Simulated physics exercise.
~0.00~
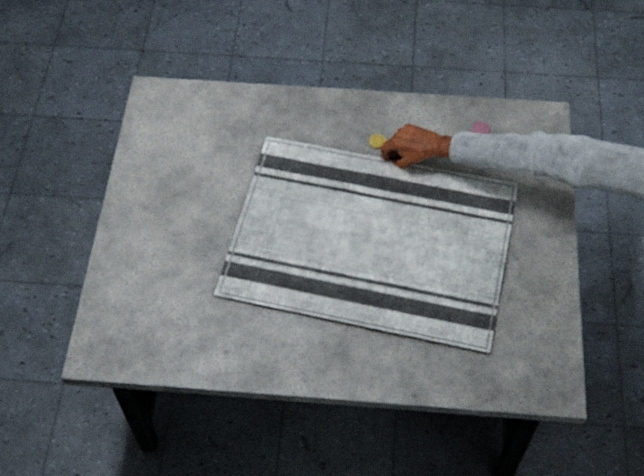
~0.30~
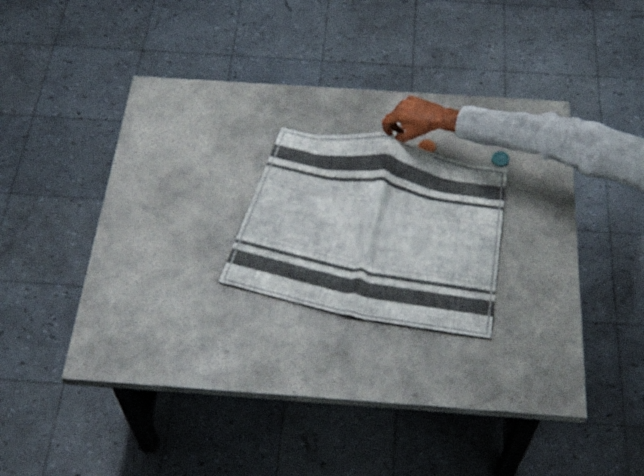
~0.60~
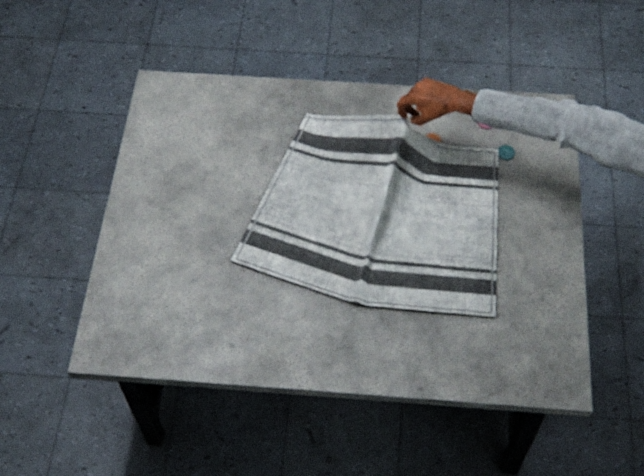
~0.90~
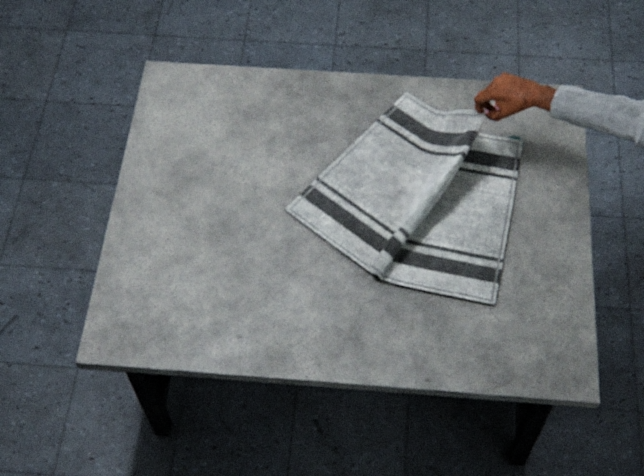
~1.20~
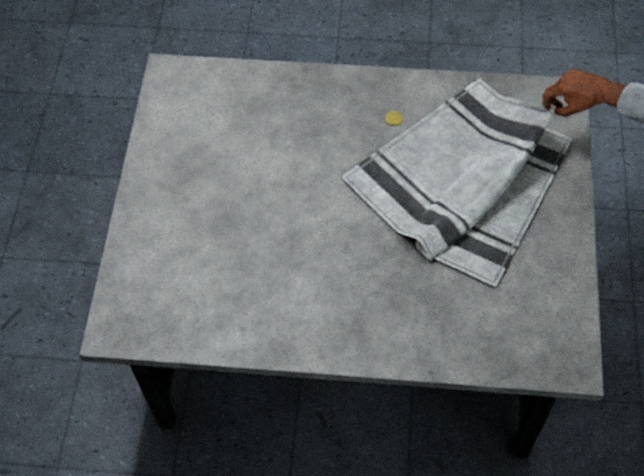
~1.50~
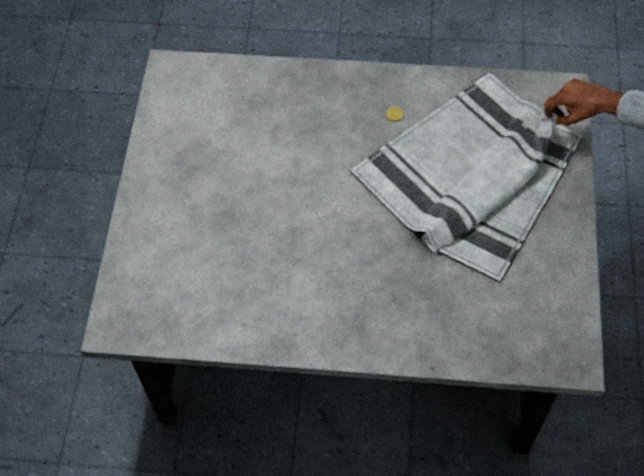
On a grey side table standing on a dark tiled floor, seen from above at an angle, a pale tea towel with dark stripes lies flat, with small yellow and pink spots by its far edge. A hand in a light grey sleeve pinches that edge and lifts it, and the cloth creases while an orange button and a teal cap show beside it. The hand then draws the towel to the right, folding and twisting it over them. It ends bunched near the right edge, still held, leaving only the yellow button in the open.
